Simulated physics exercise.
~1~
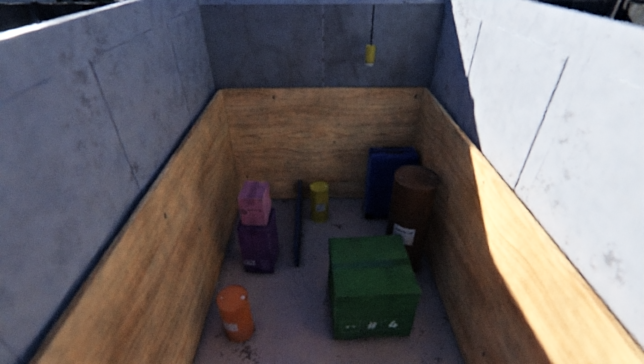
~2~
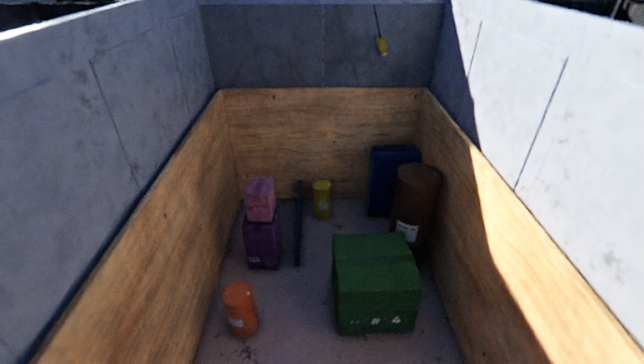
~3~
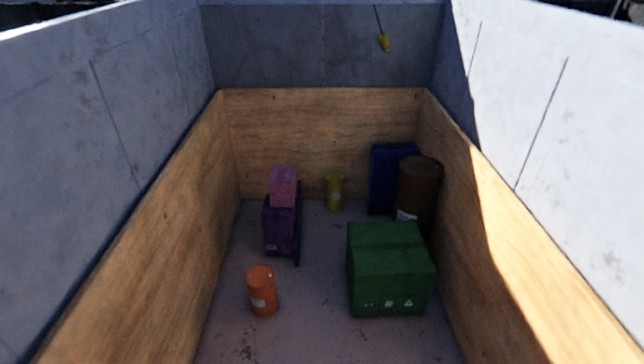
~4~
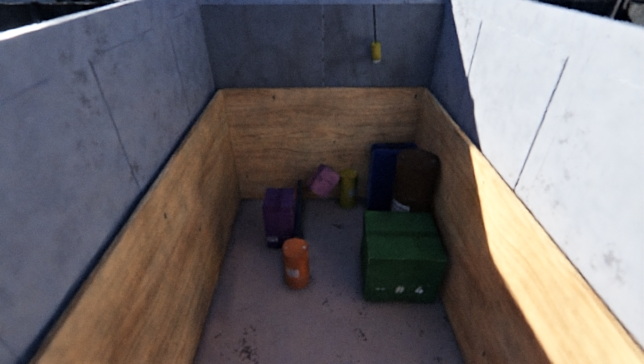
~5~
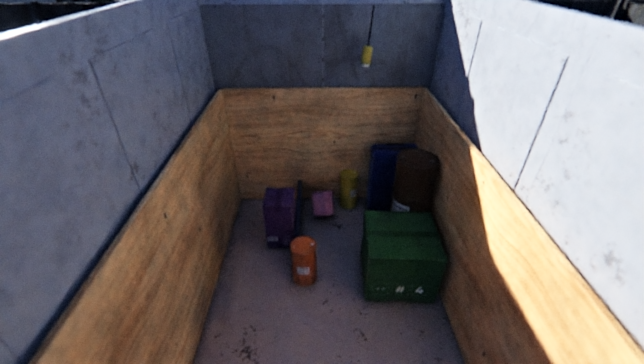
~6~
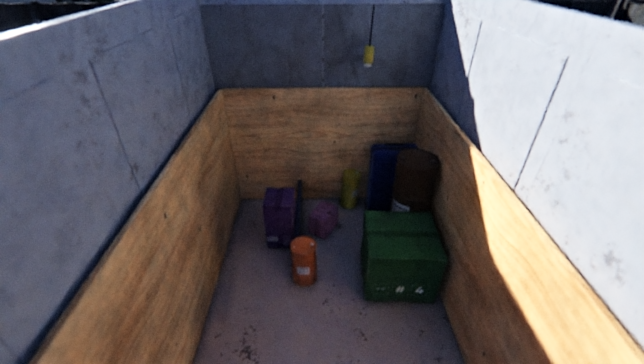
The clip opens on a walled bay with a green box, an orange canister, a brown drum, a blue case, a yellow canister and a pink box stacked on a purple one. The hanging lamp swings right as the loose items begin to shift slightly. They then slide right and towards the far wall, with the stack moving together. Next the pink box tips off the purple box, while the orange canister and green box keep sliding. The pink box drops to the floor and settles on its side, and everything else stands still and upright, bunched towards the right.
